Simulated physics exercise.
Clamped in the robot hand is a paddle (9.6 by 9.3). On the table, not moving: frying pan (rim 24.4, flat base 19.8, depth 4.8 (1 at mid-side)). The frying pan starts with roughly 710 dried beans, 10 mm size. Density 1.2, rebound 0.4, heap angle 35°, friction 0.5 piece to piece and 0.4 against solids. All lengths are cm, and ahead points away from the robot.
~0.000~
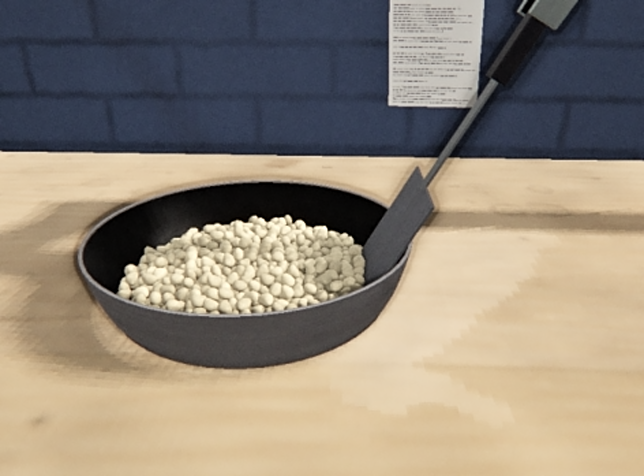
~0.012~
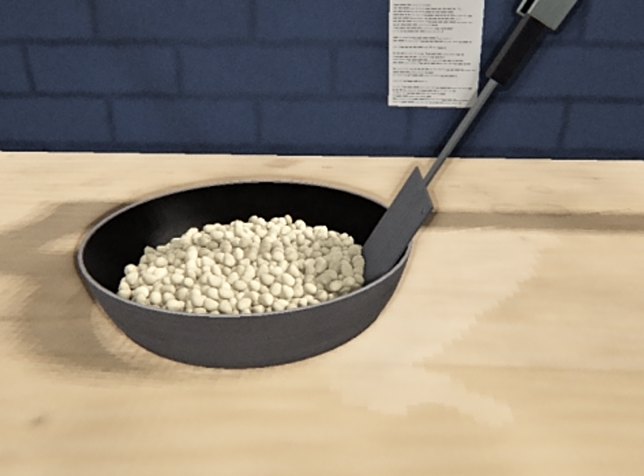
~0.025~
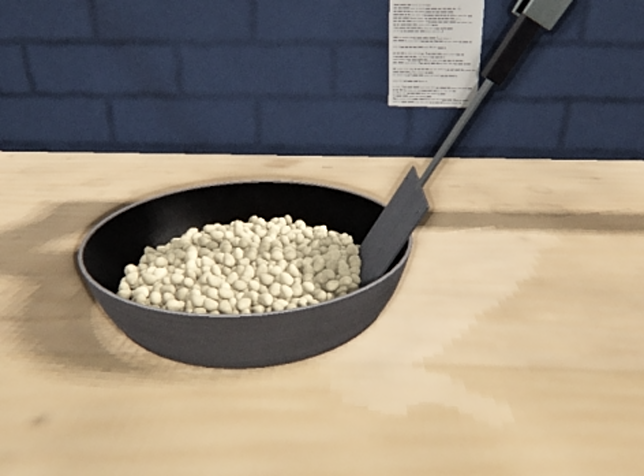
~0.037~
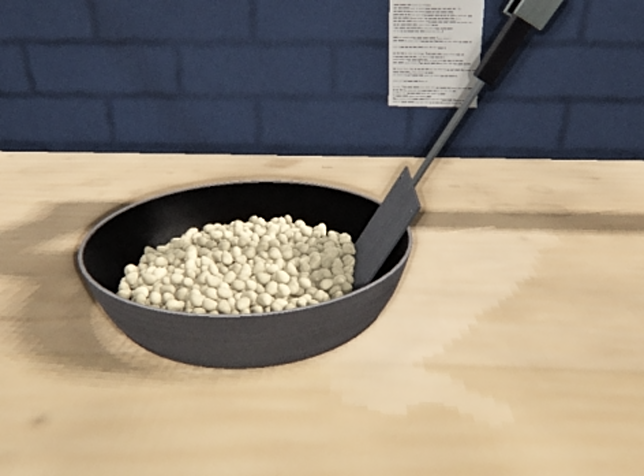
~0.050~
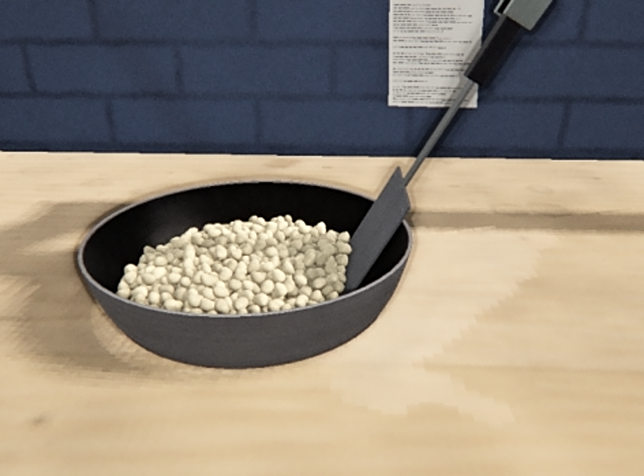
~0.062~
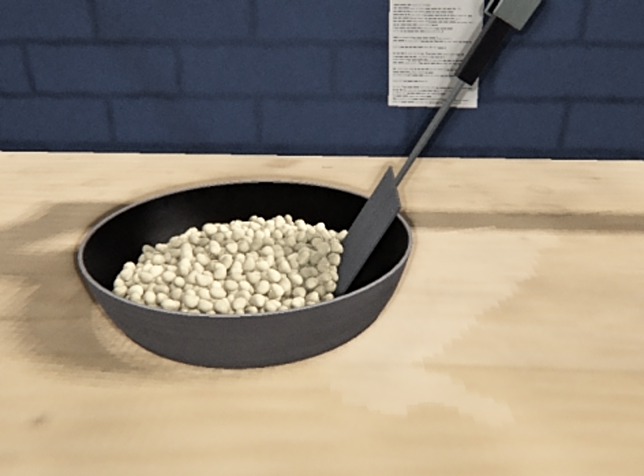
A gripped dark paddle pausing, then sliding slightly left against a heap of pale beans inside a black frying pan.
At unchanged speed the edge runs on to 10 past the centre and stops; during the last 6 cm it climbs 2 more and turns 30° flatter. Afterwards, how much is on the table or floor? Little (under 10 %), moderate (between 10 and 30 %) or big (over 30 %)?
Answer: Moderate; between 10 and 30 % of the dried beans finish on the table or floor.
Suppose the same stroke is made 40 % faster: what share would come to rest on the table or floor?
Then about 30 per cent.
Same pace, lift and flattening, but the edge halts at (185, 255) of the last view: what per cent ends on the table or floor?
About 0 per cent.
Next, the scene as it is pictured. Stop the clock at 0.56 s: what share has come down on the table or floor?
Roughly 15 per cent.
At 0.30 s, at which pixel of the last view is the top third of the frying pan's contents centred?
Around (161, 235).
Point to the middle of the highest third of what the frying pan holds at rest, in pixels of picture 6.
Near (141, 243).
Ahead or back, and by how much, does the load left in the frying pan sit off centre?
Some 4.5 cm ahead.
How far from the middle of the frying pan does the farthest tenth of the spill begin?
About 25 cm.
After 0.18 s, sloping 61°, highest piece 4 above the table; 710 in the frying pan.
After 0.30 s, sloping 51°, highest piece 6 above the table; 710 in the frying pan.
After 0.56 s, sloping 31°, highest piece 7 above the table; 594 in the frying pan, 102 on the table or floor, 14 on the blade or in flight.
After 1.61 s, sloping 31°, highest piece 7 above the table; 585 in the frying pan, 125 on the table or floor.
In the end, 585 in the frying pan, 125 on the table or floor. That is 18 % on the table or floor.
